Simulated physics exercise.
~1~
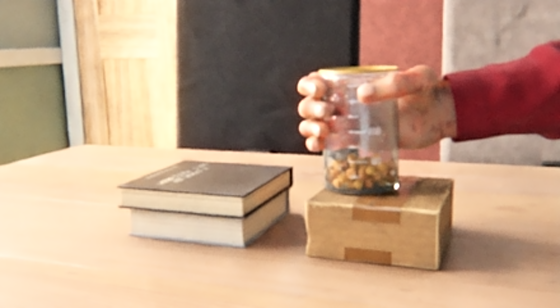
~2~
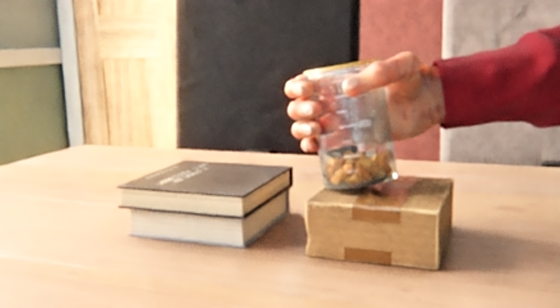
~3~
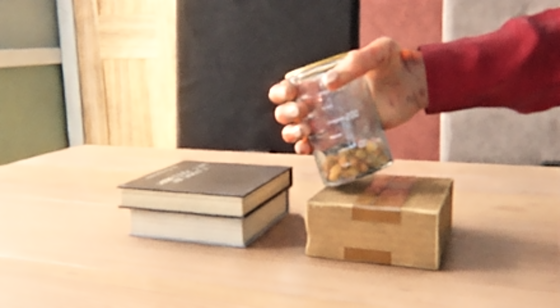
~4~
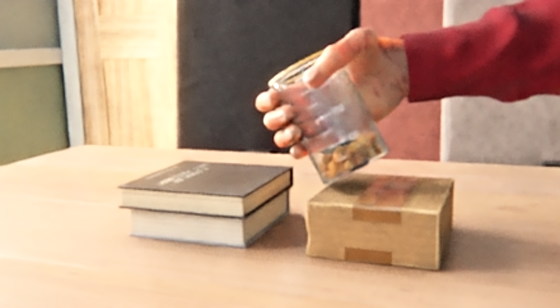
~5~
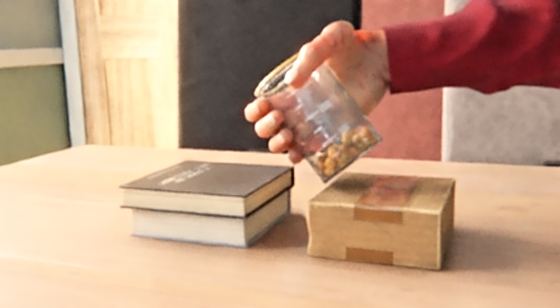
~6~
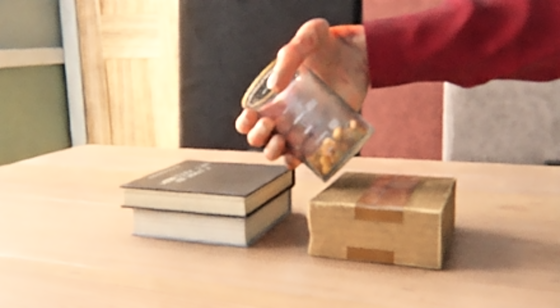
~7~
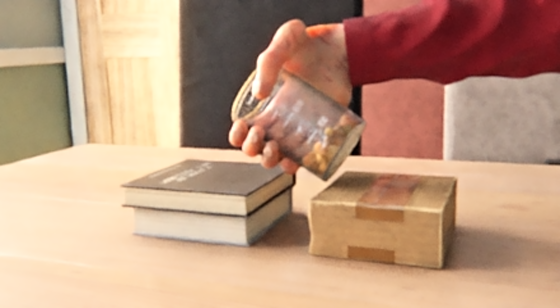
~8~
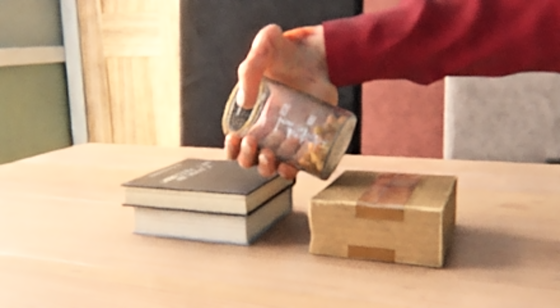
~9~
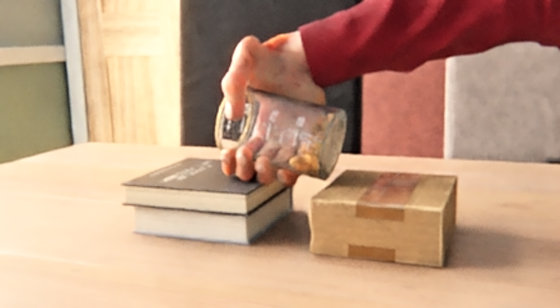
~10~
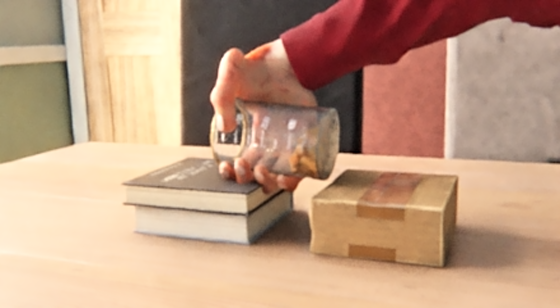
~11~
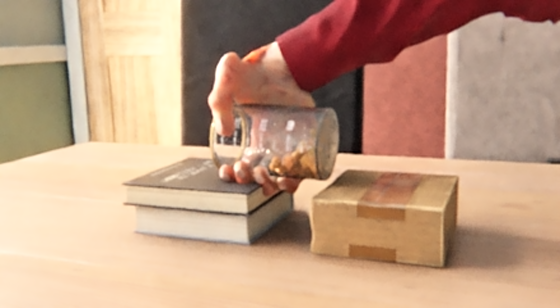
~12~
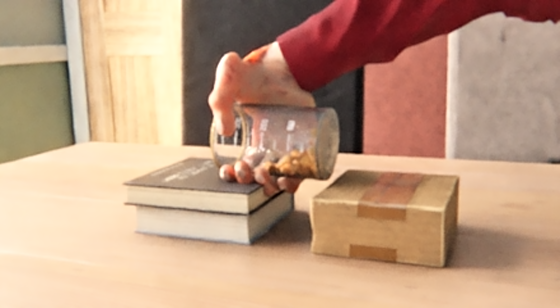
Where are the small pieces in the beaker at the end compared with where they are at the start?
At the start they sit in the bottom of the upright beaker on top of the cardboard box. At the end they are farther left and slightly higher, lying along the lower side of the tipped beaker beside the books.
